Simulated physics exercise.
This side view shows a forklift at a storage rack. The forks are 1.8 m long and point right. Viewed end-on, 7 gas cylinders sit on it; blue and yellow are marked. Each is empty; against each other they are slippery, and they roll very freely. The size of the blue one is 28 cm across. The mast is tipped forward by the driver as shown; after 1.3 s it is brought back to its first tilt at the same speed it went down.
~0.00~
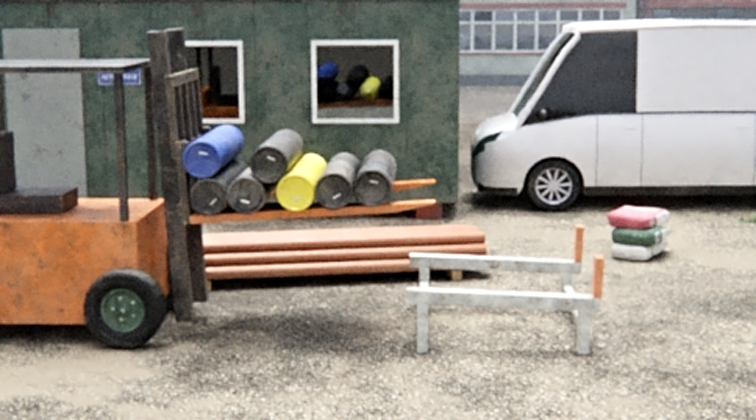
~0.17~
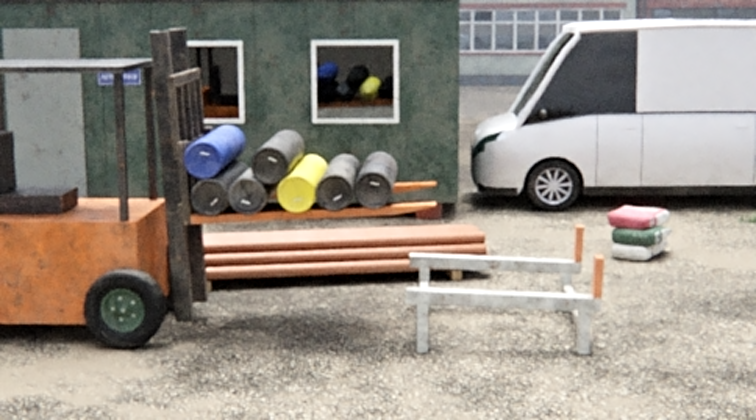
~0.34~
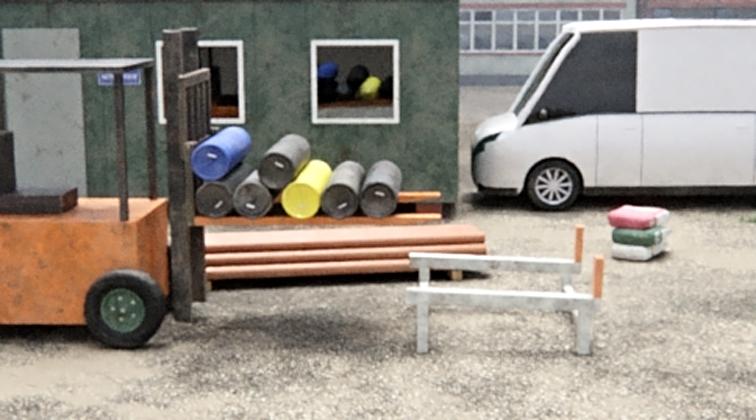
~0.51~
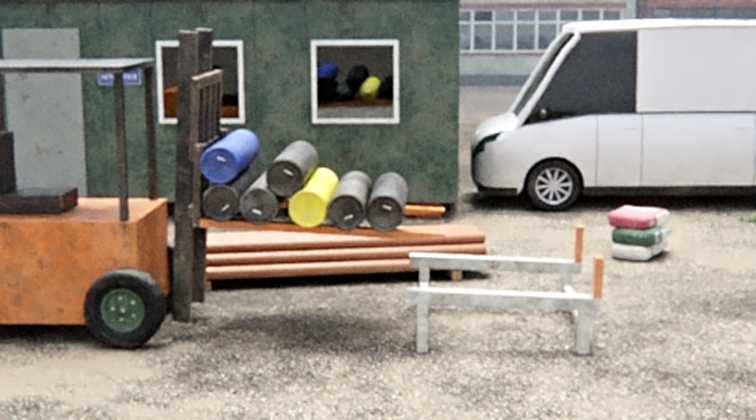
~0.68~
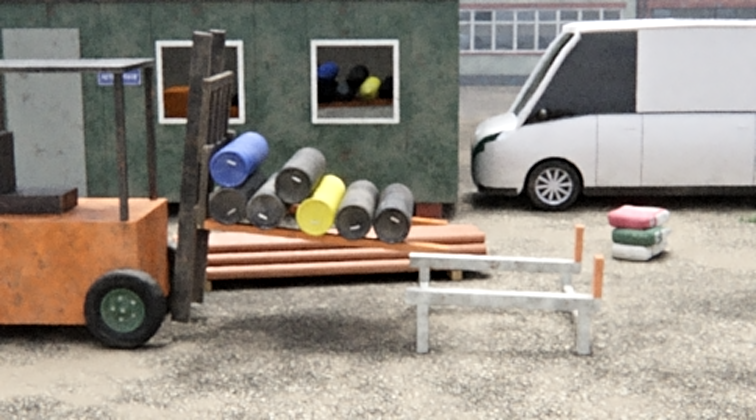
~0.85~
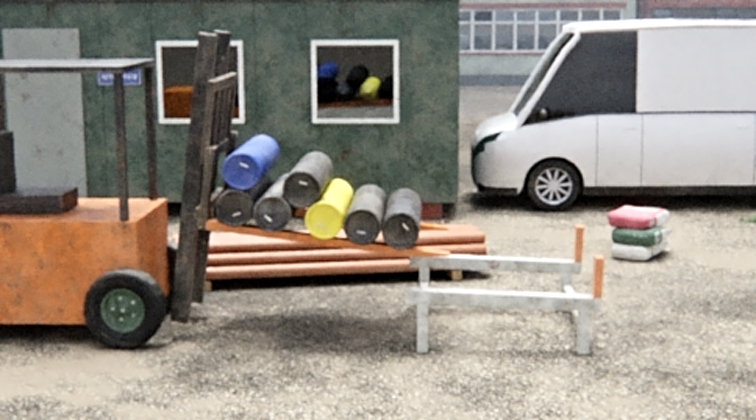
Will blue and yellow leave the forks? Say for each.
The blue cylinder is lost from the lift and the yellow is lost from the lift.
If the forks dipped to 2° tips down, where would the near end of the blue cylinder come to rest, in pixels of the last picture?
I'd put it somewhere around (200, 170).
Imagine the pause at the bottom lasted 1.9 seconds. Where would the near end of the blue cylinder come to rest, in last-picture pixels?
It would finish close to (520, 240) in the last picture.
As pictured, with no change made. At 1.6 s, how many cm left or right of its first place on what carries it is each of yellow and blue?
Yellow 60 cm right, blue 75 cm right.
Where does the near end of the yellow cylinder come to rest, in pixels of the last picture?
I'd say somewhere close to (497, 275).
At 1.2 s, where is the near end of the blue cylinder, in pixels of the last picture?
Roughly at (281, 179) in the last picture.
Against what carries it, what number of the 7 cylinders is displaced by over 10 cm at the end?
Counted: 6.
Then, 1.2 s in, blue is up on others, 130 cm from the tips, rolling right; yellow is on the forks, 75 cm from the tips, rolling right; 0 off the forks so far.
Then, 1.6 s in, blue is up on others, 95 cm from the tips, rolling right; yellow is on the forks, 40 cm from the tips, rolling right; 1 off the forks so far.
Then, 2.0 s in, blue is up on others, 55 cm from the tips, rolling right; yellow is on the rack, 105 cm from the rack's far end, rolling right; 3 off the forks so far.
Then, 2.5 s in, blue is in the air, 90 cm from the rack's far end, rolling right; yellow is on the rack, 80 cm from the rack's far end, rolling right; 4 off the forks so far.
In the end (7.5 s), blue is beyond the stop, on the ground; yellow is on the rack, 75 cm from the rack's far end; 6 off the forks so far.
